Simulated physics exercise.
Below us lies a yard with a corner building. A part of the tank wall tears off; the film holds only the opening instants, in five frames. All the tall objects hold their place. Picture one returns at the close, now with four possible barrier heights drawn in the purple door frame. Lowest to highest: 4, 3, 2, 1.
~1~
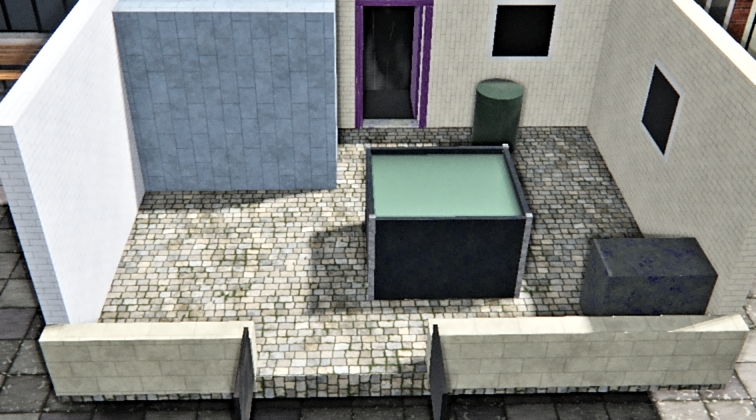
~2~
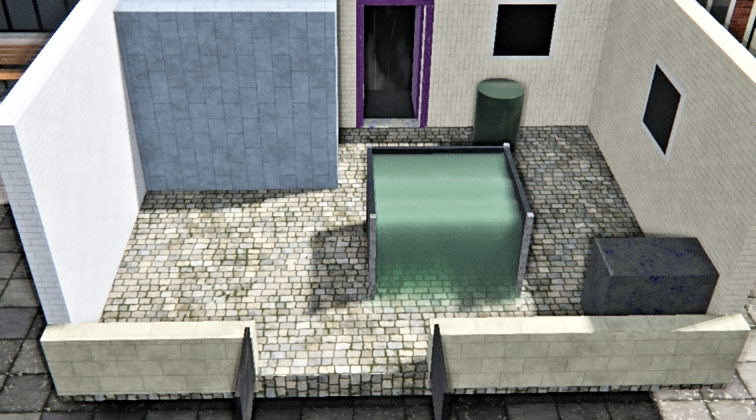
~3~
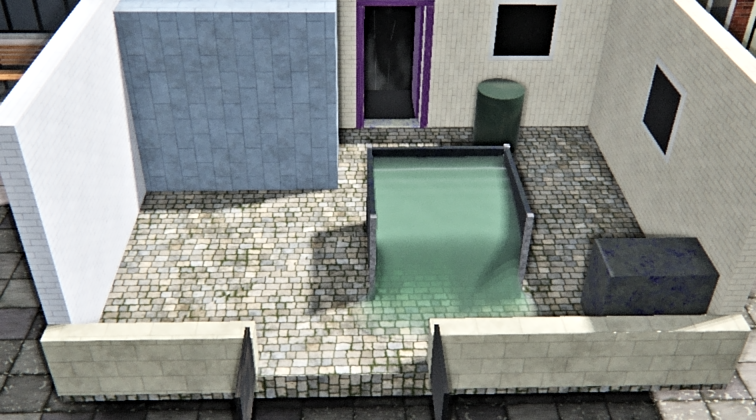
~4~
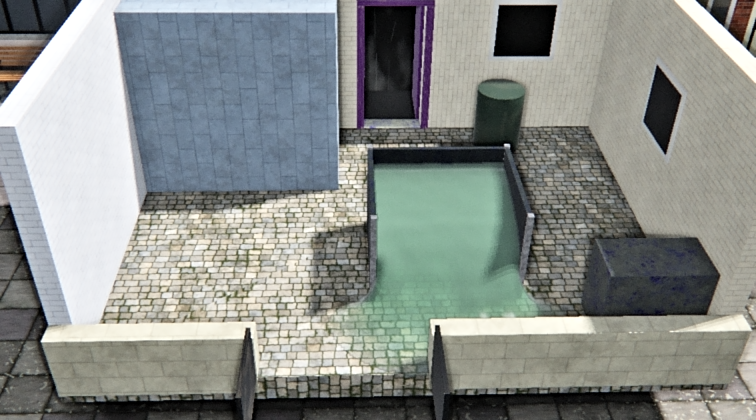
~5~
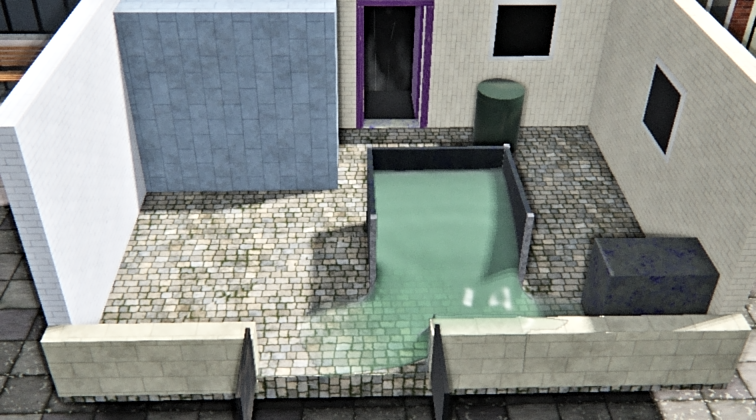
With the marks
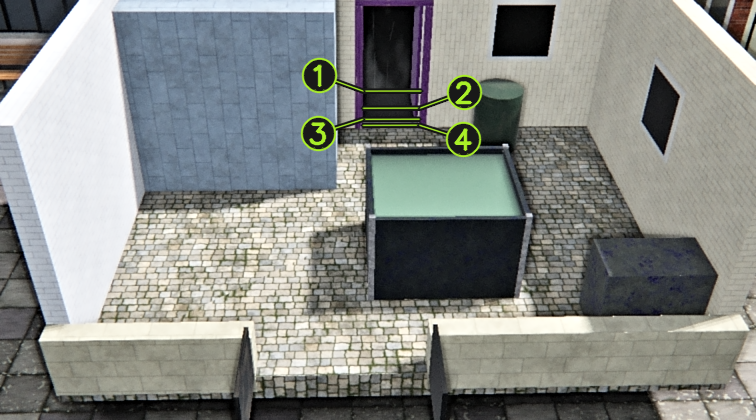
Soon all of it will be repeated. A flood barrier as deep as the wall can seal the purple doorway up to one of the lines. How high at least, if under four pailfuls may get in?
Line 4 just does it.
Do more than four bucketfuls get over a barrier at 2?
No, not at all.
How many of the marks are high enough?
All four.
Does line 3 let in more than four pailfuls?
No.
In lime, 1 at (392, 91); 2 at (391, 108); 3 at (391, 119); 4 at (391, 125); from the bottom up 4, 3, 2, 1.
Choosing 1, nothing gets over.
Choosing 2, nothing gets over.
Choosing 3, nothing gets over.
Choosing 4, a splash gets over, under a bucket.
